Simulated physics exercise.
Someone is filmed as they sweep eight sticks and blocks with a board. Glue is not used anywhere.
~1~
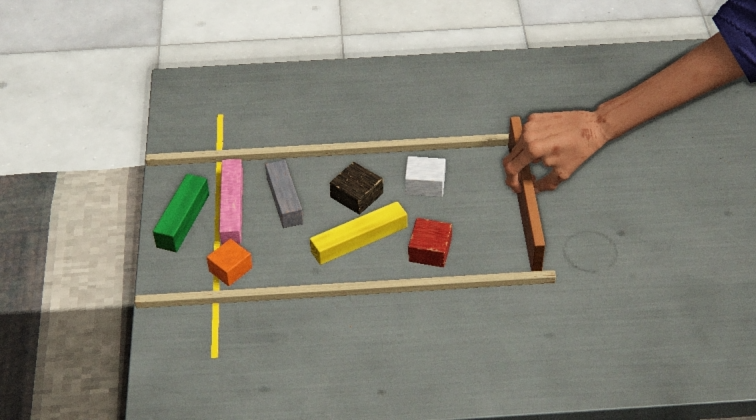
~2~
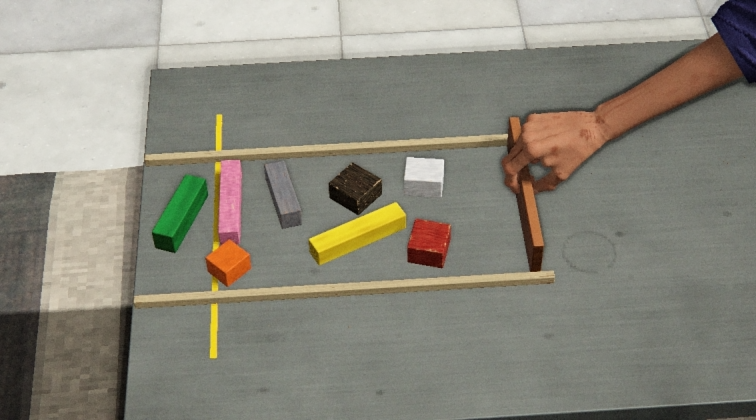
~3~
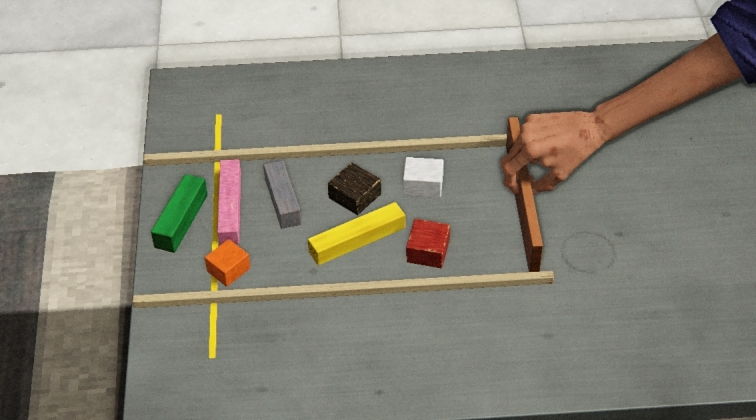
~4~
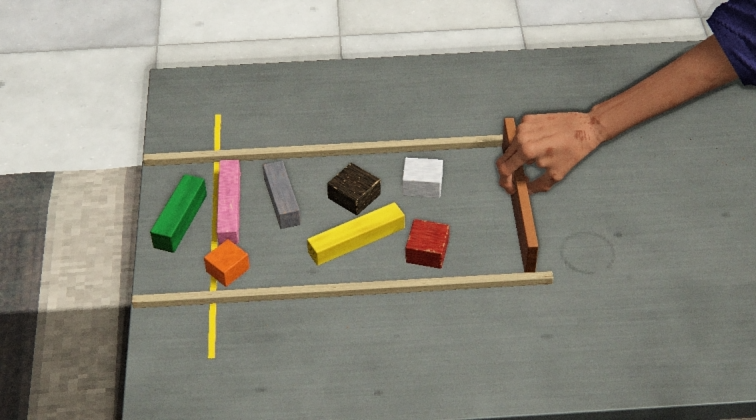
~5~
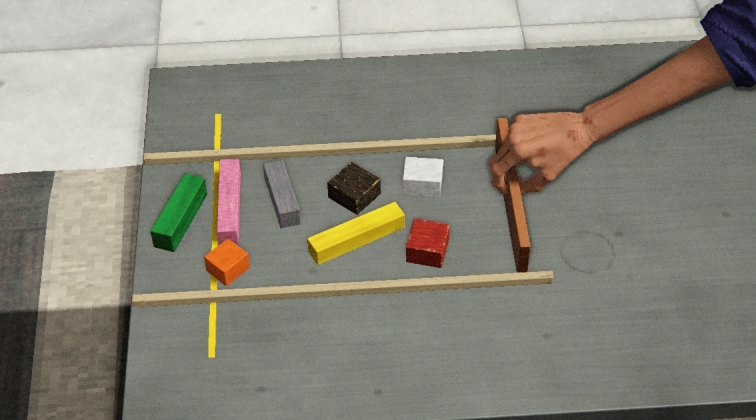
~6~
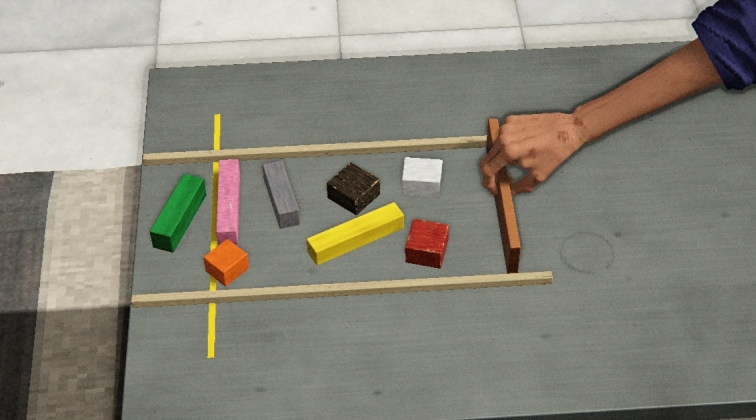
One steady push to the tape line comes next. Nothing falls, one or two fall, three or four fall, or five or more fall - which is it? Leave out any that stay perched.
Three or four fall.
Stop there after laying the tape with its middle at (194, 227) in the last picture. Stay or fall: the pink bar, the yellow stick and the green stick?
The pink bar: It is gone. The yellow stick: It is still there. The green stick: It is gone.
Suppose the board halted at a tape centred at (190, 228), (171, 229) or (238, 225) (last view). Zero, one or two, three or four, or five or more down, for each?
Taken in the order given: Five or over, 5 or more, just one or two.
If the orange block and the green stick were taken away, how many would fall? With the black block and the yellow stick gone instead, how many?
That makes 2 fallen, then 1 fallen in the other try.
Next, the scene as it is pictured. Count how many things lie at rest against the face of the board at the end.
3 in contact.
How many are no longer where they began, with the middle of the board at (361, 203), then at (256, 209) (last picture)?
By then 5, and 8.
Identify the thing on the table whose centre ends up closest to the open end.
Going by centres, it is the black block.
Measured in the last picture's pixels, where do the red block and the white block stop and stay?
The red block ends up near (194, 261), and the white block near (196, 191).
Early on, none off yet; green stick at rest near (179, 213); orange block at rest near (226, 263); pink bar at rest near (228, 201).
A while later, none off yet; green stick at rest near (177, 213); orange block moving near (223, 264); pink bar travelled a little near (208, 202).
Further along, none off yet; green stick leaning a little near (122, 219); orange block travelled well along near (161, 275); pink bar travelled about its own width near (146, 207).
Finally, the number that fall off is three or four; lost, grey bar, pink bar, orange block and green stick.
